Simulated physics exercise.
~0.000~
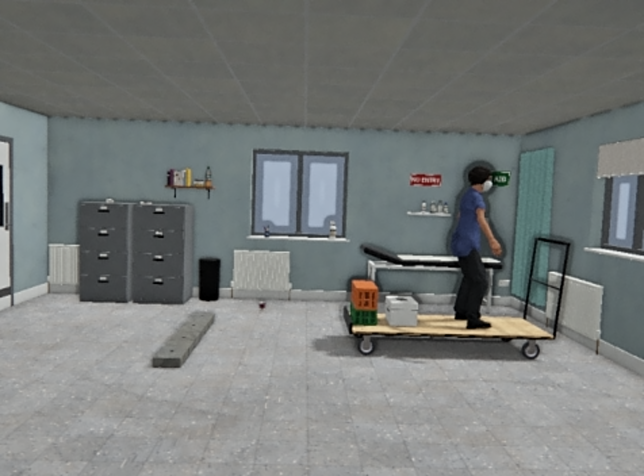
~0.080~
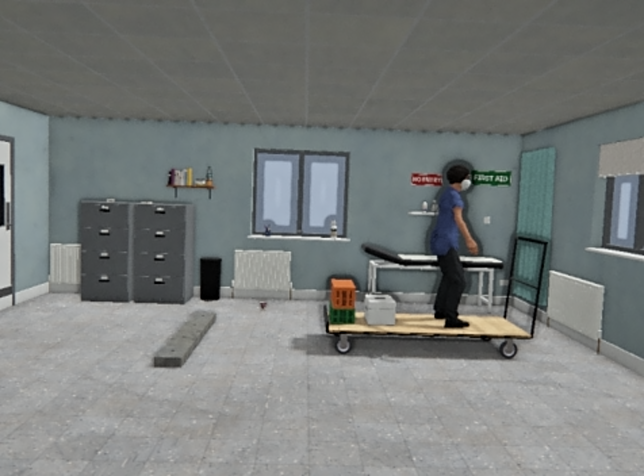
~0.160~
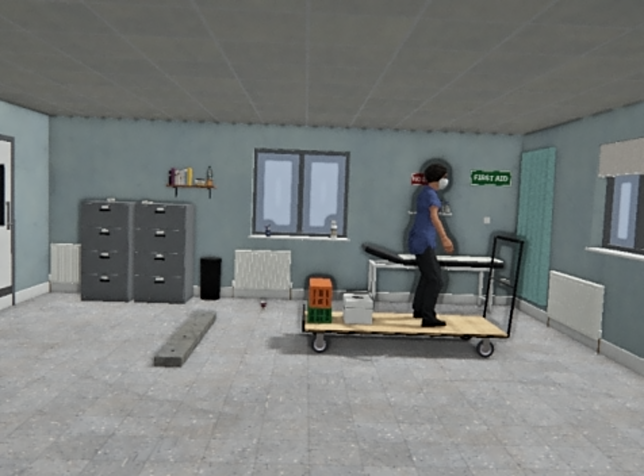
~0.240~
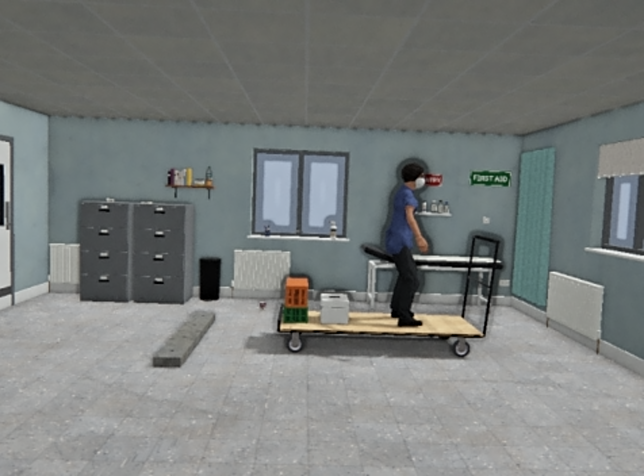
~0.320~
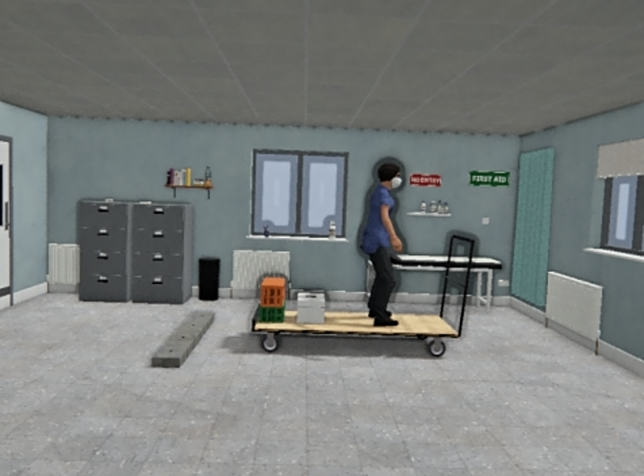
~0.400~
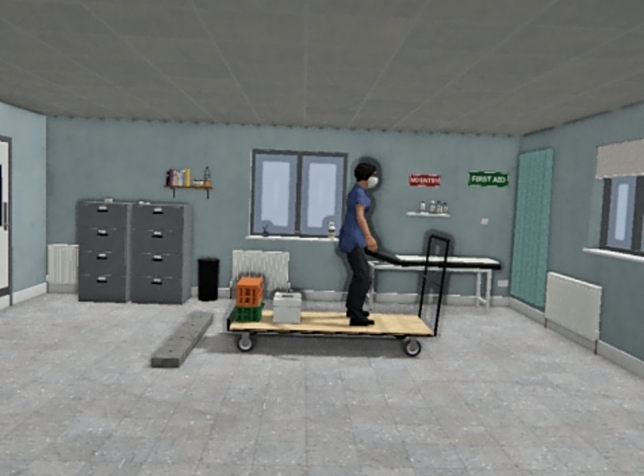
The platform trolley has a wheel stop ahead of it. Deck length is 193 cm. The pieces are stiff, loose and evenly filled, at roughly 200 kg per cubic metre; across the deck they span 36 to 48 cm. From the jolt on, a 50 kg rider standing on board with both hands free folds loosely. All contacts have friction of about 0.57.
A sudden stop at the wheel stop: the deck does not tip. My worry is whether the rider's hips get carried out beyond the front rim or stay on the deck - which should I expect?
Expect them to be carried beyond the front rim.
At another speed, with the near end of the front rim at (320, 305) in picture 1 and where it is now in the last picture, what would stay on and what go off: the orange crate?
I'd expect orange to come away.
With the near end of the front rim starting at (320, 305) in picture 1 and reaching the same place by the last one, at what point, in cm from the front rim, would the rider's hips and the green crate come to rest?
Both stay short of the rim: The hips by 0 cm and green by 20 cm.
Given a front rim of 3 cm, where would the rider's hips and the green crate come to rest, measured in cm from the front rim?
So the hips carry on 20 cm beyond the rim, while the green one stops 20 cm short of it.
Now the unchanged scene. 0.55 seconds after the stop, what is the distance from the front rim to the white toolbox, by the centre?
About 40 cm behind the rim.
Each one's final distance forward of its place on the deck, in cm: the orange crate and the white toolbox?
Forward: Orange 145, white 15.
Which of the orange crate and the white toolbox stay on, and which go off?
Result - orange: Goes over; white: Stays.
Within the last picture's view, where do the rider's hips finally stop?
(165, 325).
The wheels strike at 0.54 s.
After 0.79 s the rider's hips are 43 cm behind the rim, near (236, 261) in the last picture's view.
After 1.09 s the rider's hips are 8 cm past the rim, near (184, 293) in the last picture's view.
After 1.54 s the rider's hips are 40 cm past the rim, near (150, 312) in the last picture's view.
At rest, 2.7 s, past the rim, orange crate and the rider's hips; behind it, green crate and white toolbox.
